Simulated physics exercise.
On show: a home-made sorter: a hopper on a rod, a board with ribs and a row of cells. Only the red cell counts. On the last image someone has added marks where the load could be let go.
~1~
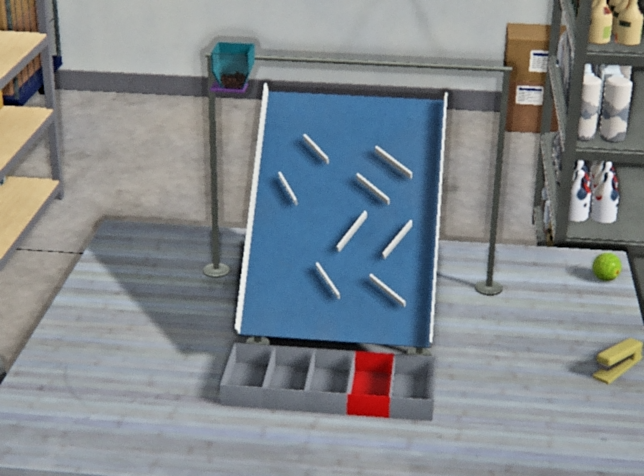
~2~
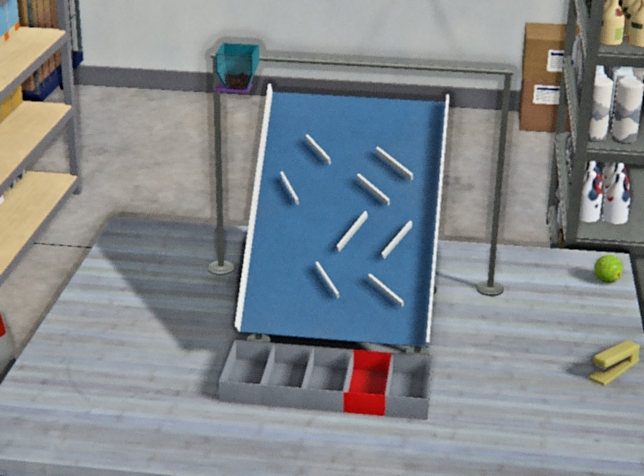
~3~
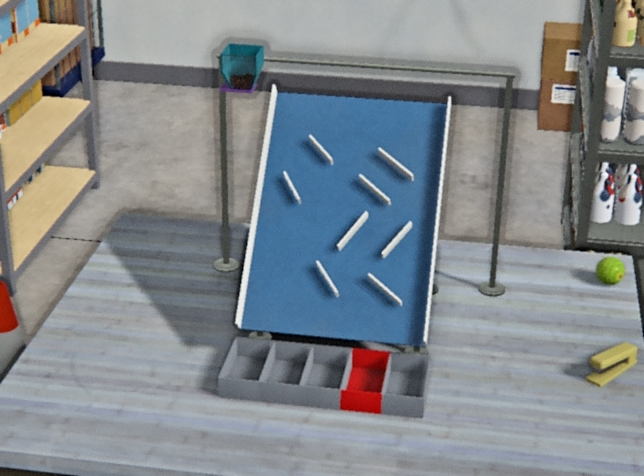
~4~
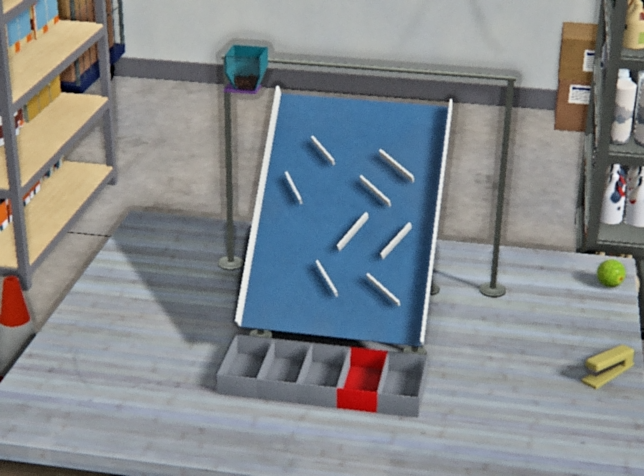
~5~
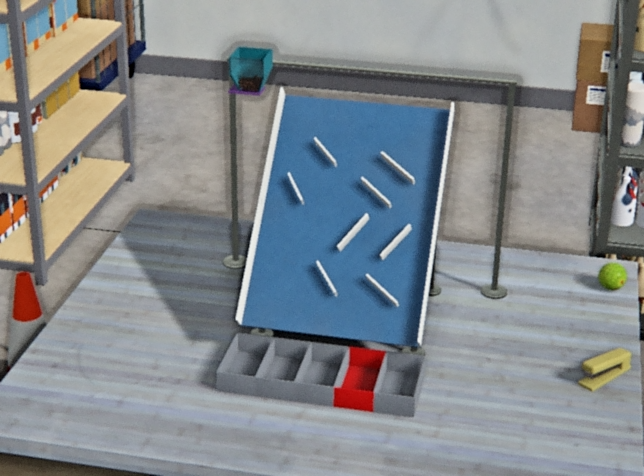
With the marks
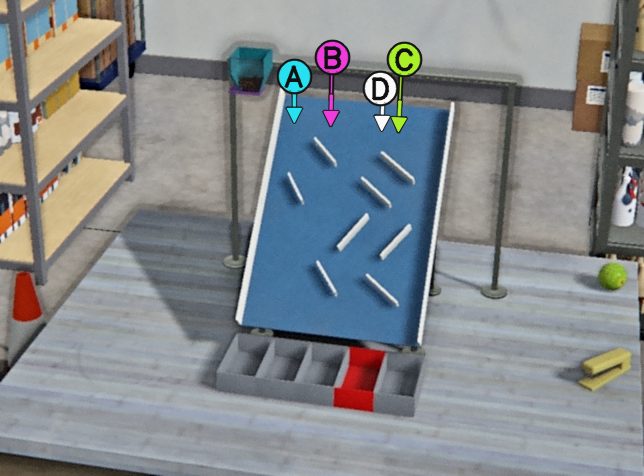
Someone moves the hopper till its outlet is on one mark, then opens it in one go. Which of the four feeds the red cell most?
Use mark B.
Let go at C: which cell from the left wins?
The fifth from the left.
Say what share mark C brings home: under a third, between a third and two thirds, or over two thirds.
Under a third.
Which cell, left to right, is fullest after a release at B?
The fourth.
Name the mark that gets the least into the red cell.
C.
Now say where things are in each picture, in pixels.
The first frame shows hopper at (234, 78), allspice berries, door shut.
The second frame shows ribs (307, 135) to (329, 159), (377, 147) to (412, 174), (281, 172) to (297, 200).
The third frame shows ribs (360, 175) to (389, 200), (338, 246) to (367, 212), (382, 254) to (411, 222).
The fourth frame shows ribs (317, 261) to (336, 292), (367, 274) to (399, 302).
The fifth frame shows red cell at (354, 398), number 4 of 5 from the left.
On the marked copy, mark A meets the board at (294, 117); mark B meets the board at (330, 120); mark C meets the board at (398, 126); mark D meets the board at (381, 125).
If A is chosen, about a quarter in the red cell, most in other cells, a stray few outside the box.
If B is chosen, about half in the red cell, about half in other cells.
If C is chosen, a small part in the red cell, nearly all in other cells.
If D is chosen, about a quarter in the red cell, most in other cells.
